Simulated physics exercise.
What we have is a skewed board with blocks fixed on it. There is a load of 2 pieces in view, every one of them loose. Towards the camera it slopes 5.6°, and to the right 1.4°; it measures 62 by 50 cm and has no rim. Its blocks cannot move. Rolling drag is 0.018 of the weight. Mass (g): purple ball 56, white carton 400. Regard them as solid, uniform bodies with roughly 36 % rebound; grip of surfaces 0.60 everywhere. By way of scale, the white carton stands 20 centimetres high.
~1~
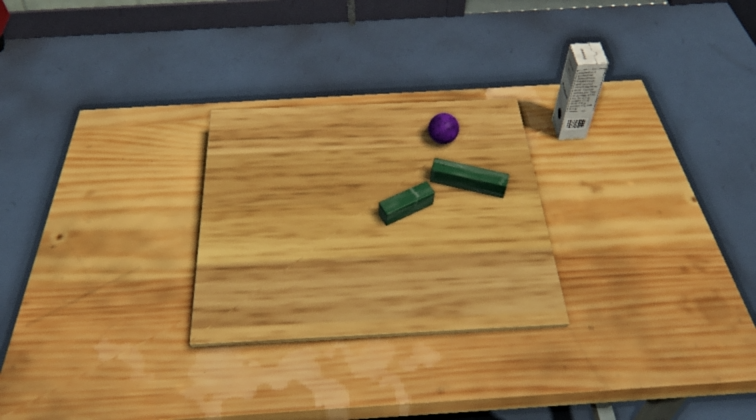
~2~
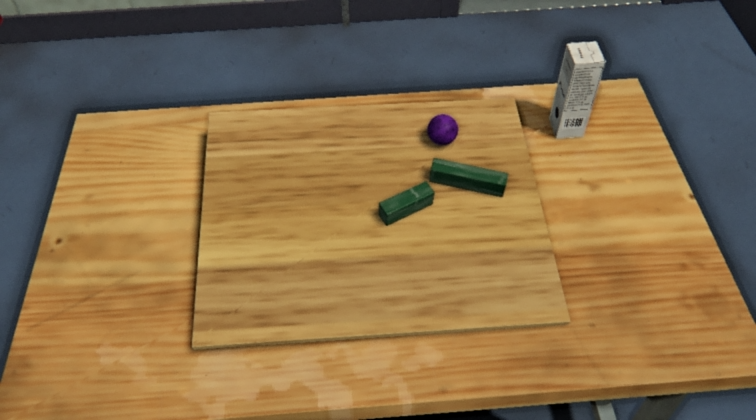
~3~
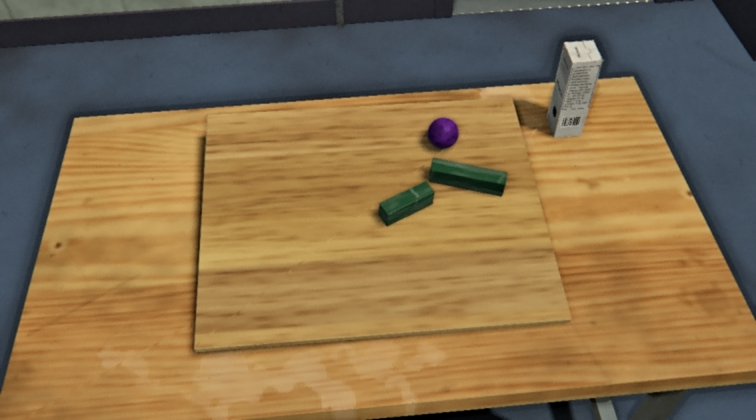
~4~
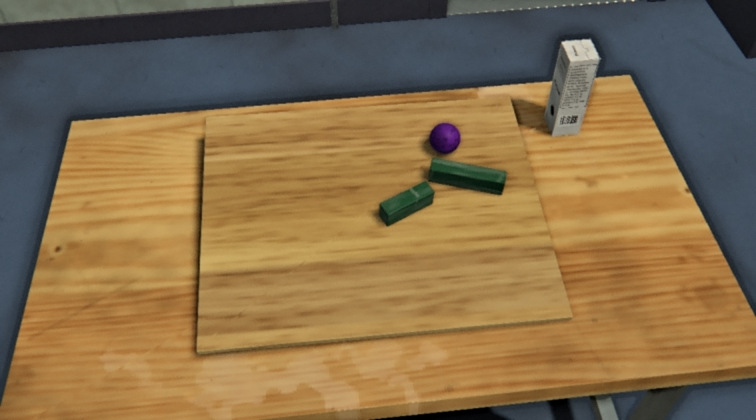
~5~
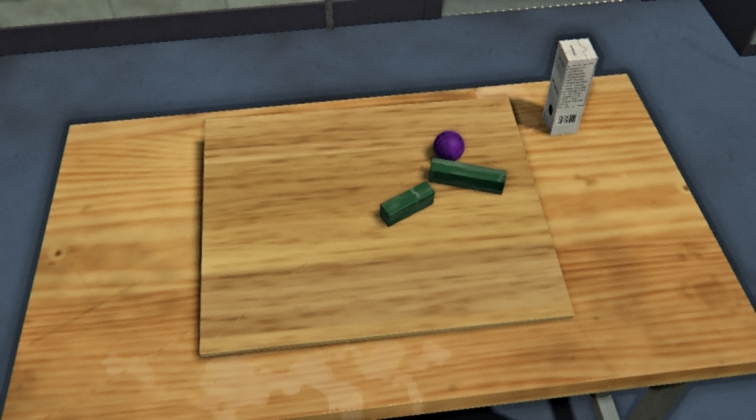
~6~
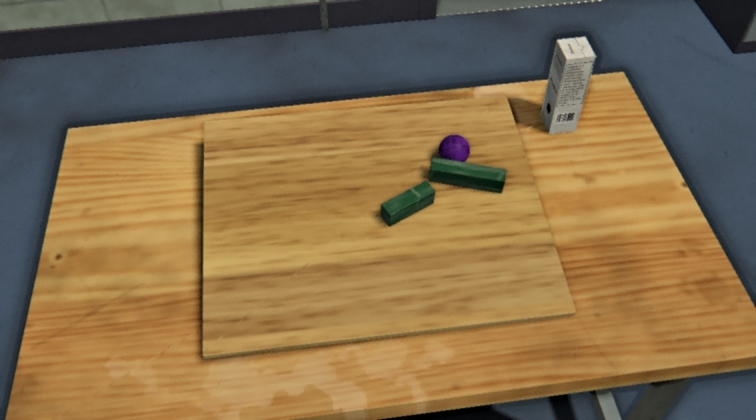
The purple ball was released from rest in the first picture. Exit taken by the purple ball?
I expect it drops off the right.
Then, 0.40 s past the last view, 33 cm of board to the near edge; purple ball near (483, 156).
Then, 1.10 s past the last view, 27 cm of board to the near edge; purple ball near (531, 174).
Then, 1.40 s past the last view, it has gone over the right edge; purple ball near (571, 218).
Then, 1.60 s past the last view, it has gone over the right edge; purple ball near (611, 240).
Finally, it has gone over the right edge; white carton still in place (within 8 cm).
